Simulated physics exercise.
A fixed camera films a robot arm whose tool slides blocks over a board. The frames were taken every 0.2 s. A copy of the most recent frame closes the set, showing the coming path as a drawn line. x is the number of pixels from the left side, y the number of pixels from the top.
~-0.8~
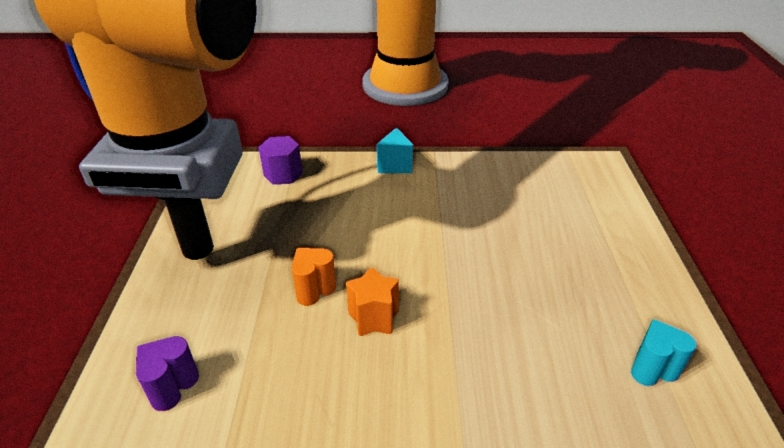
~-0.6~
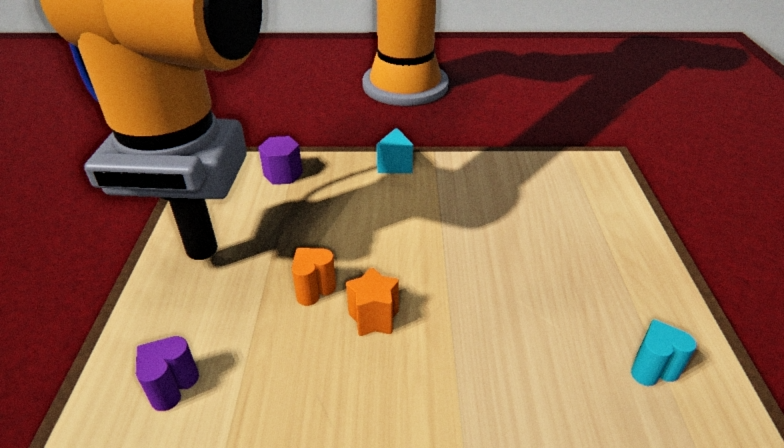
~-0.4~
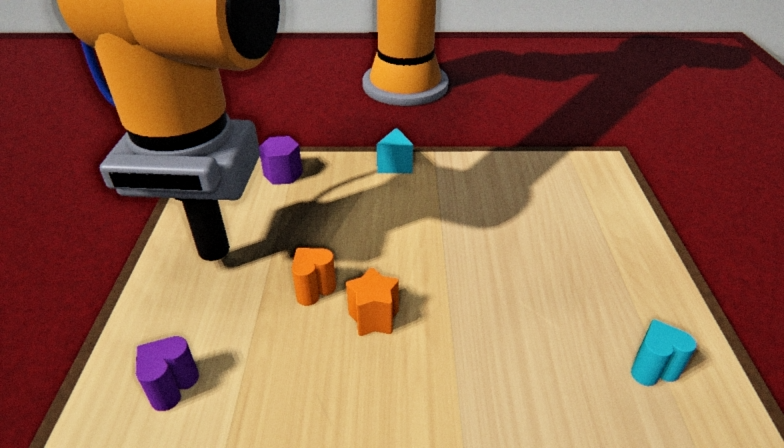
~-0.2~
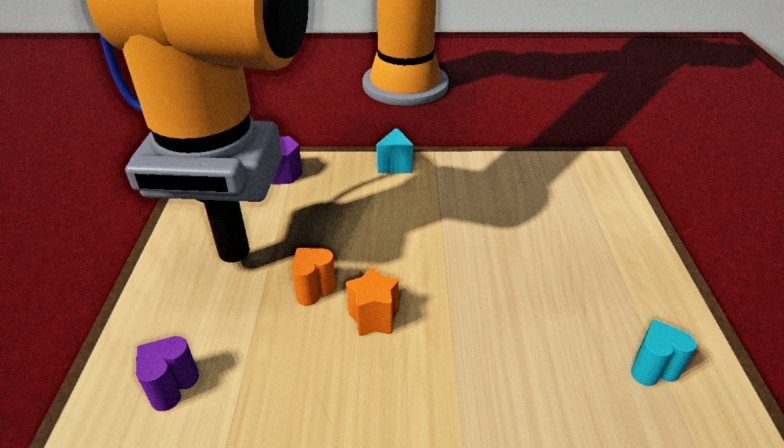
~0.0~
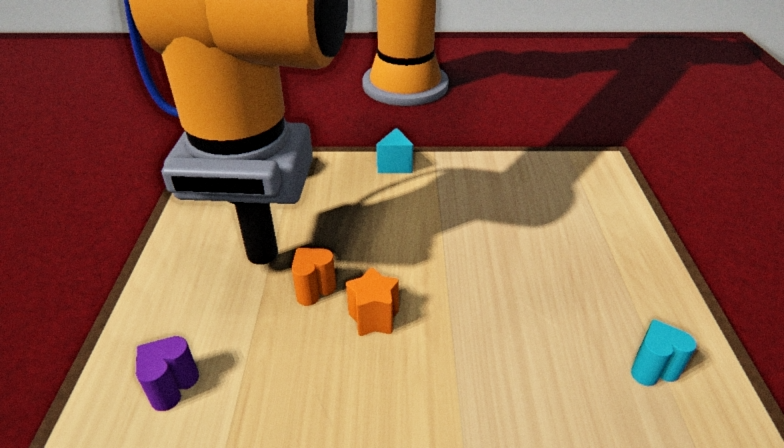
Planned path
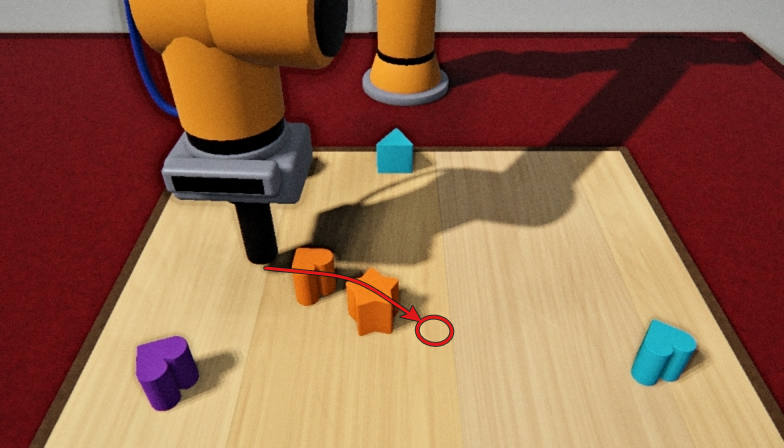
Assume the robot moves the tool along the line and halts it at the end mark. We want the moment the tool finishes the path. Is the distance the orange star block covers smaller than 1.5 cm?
Short answer: No.
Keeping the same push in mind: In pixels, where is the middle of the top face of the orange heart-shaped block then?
Its top centre is at about (336, 272).
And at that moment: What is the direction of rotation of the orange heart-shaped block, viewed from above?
Seen from above, its turn is clockwise.
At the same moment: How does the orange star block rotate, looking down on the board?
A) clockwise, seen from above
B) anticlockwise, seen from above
A - clockwise, seen from above.
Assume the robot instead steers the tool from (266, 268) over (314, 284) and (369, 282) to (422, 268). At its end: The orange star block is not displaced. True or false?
My answer: False.
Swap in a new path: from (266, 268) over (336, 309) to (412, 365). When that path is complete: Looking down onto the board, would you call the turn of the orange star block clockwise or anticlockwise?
From the top, the block rotates counterclockwise.
The drawn path runs from (266, 268) through (327, 274) and (383, 295) to (435, 330).
The first path, step by step. One third of the way, tool (326, 262); orange heart-shaped block (327, 268), turned 55° clockwise.
Two thirds of the way, tool (383, 283); orange heart-shaped block (336, 272), turned 115° clockwise; orange star block (378, 297), turned 15° clockwise.
At the end, tool (435, 318); orange heart-shaped block (336, 272), turned 115° clockwise; orange star block (390, 310), turned 85° clockwise.
